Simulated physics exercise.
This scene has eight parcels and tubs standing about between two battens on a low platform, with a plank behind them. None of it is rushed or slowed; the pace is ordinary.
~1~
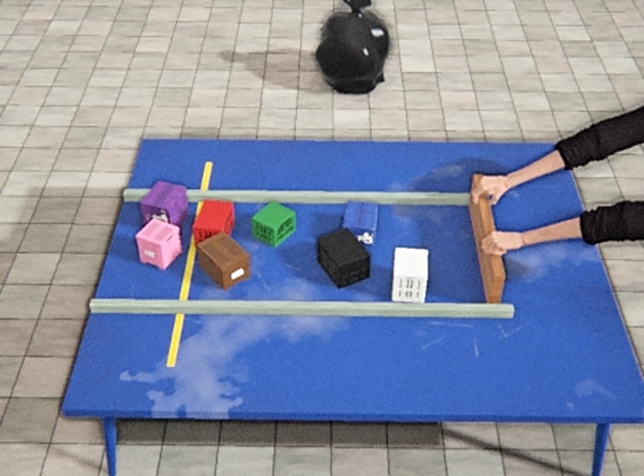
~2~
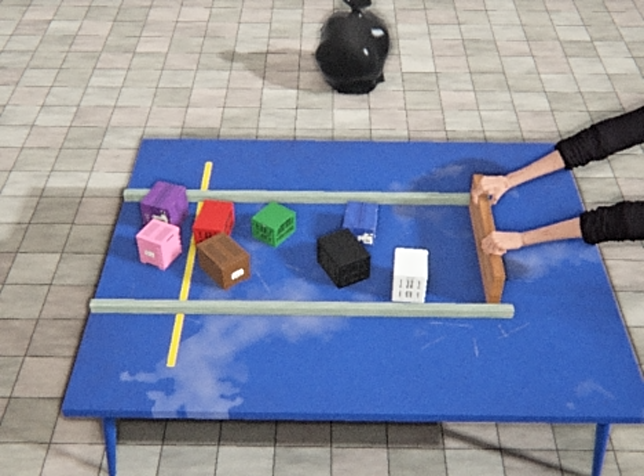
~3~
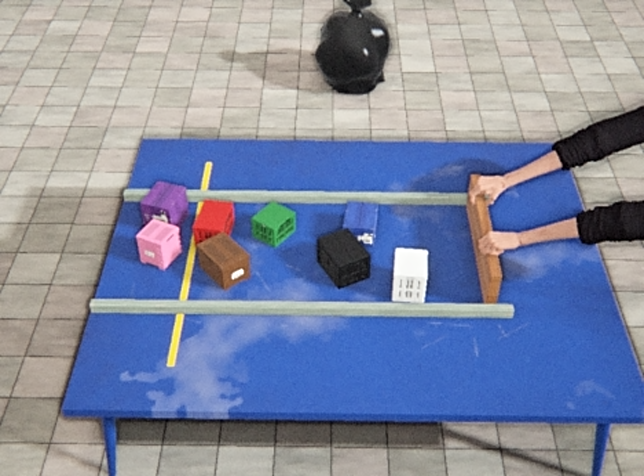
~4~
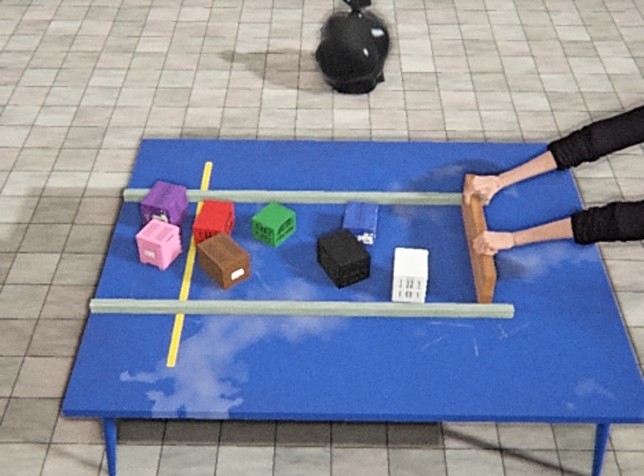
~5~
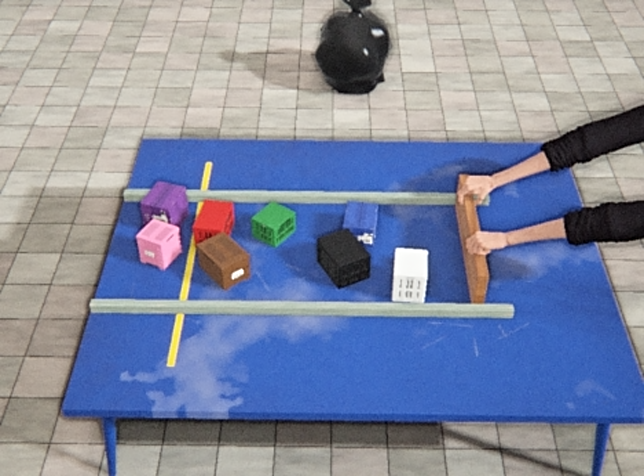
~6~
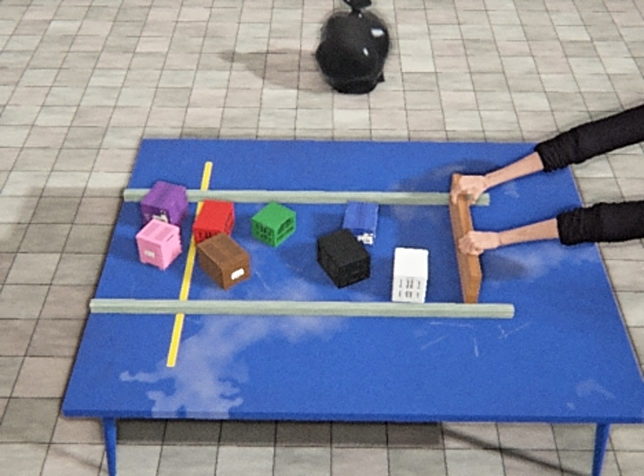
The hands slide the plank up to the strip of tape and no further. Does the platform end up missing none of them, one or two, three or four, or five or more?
The ones going over the edge come to a single one or a pair, I'd say.
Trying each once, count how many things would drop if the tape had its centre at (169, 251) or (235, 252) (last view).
In the first try the count is 3, and in the second it is 0.
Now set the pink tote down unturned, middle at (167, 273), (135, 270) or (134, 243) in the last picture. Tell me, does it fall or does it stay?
Place by place, it goes over; tumbles off; remains up.
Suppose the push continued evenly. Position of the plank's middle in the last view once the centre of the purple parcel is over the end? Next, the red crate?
Middle approx. at (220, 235), then approx. at (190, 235).
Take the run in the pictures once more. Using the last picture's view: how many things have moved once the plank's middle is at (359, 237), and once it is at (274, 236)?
Answer - first 3, then 6.
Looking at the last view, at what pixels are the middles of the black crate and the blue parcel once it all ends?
Final pixels, roughly: (155, 250) for the first, (180, 220) for the other.
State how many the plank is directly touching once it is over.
That makes 2.
Soon after, none off yet; purple parcel at rest near (165, 209); pink tote at rest near (159, 245); red crate at rest near (214, 225).
At rest, the number that fall off is one or two; fallen, purple parcel.
